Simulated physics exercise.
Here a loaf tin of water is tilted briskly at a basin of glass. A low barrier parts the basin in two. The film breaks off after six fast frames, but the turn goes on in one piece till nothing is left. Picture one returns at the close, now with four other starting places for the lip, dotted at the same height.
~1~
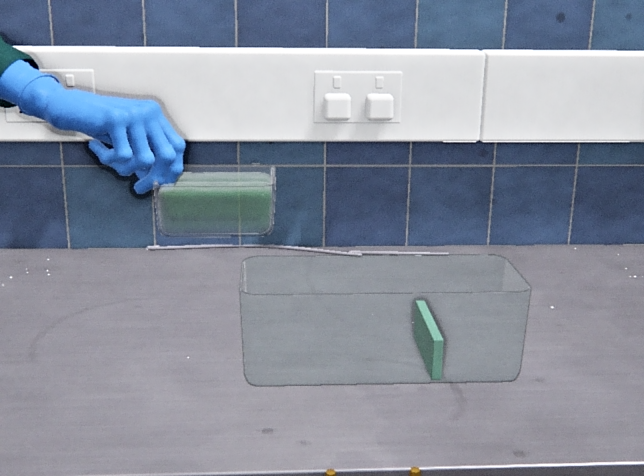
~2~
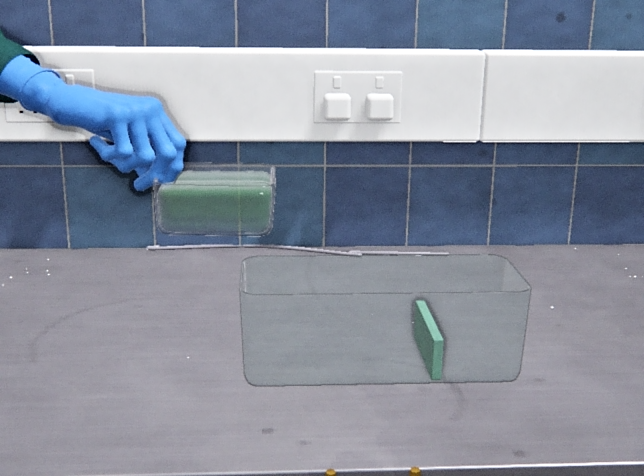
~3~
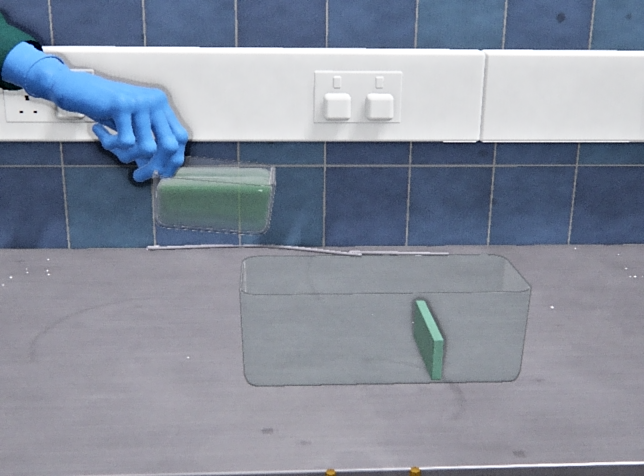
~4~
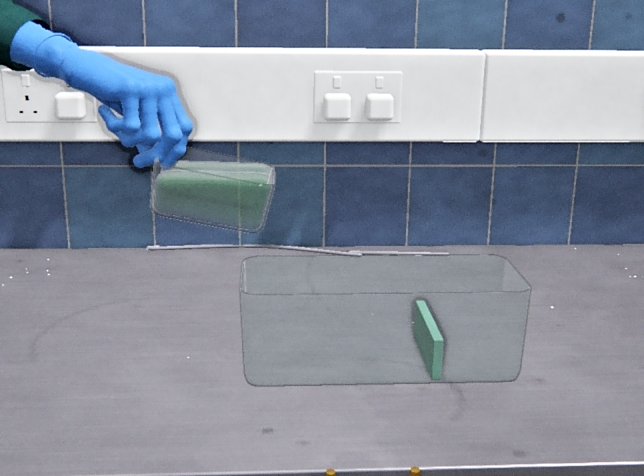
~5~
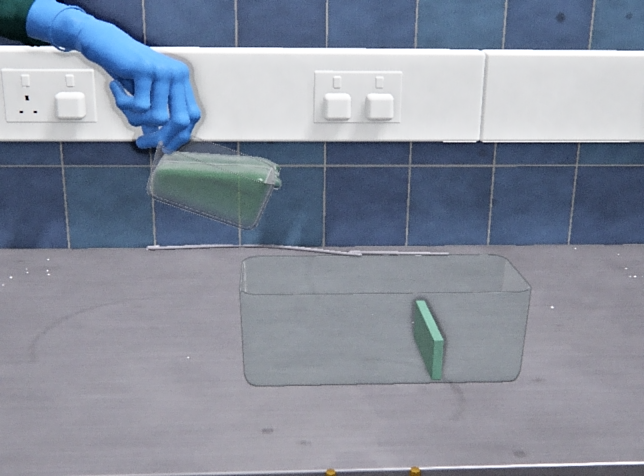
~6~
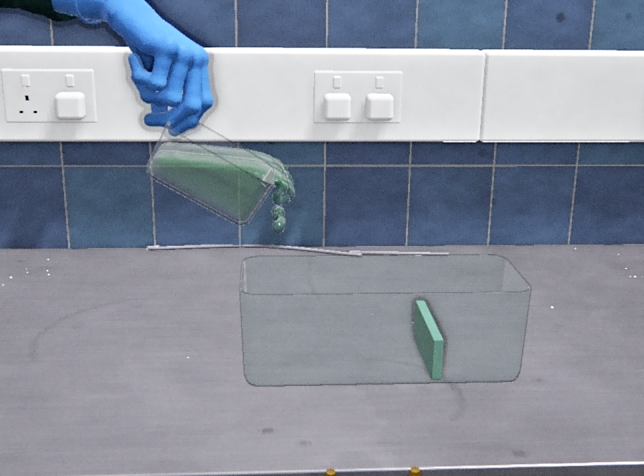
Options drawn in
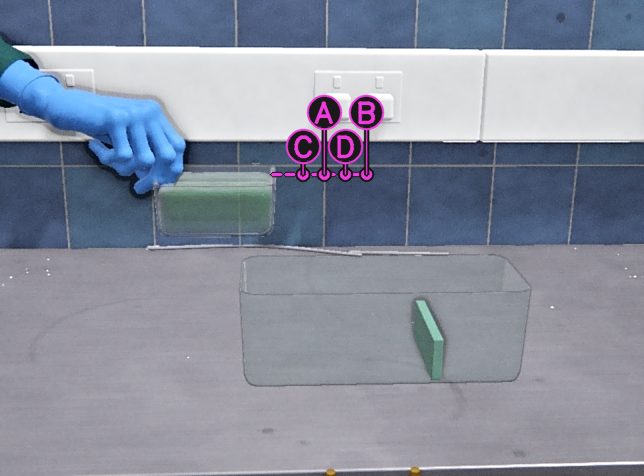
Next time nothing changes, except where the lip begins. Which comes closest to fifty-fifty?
D works best here.
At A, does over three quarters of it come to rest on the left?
Yes, it does.
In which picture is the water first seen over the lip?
Picture 5.
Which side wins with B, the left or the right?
More ends on the right.
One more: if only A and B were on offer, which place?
Here it is place B.
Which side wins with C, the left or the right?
The left side.
On the marked copy, A at (324, 174); B at (366, 174); C at (303, 174); D at (345, 174).
With A, about 87 % ends left of the wall and 6 % right of it; 7 % is lost outside.
With B, about 28 % ends left of the wall and 66 % right of it; 6 % is lost outside.
With C, about 91 % ends left of the wall and 4 % right of it; 5 % is lost outside.
With D, about 49 % ends left of the wall and 44 % right of it; 7 % is lost outside.
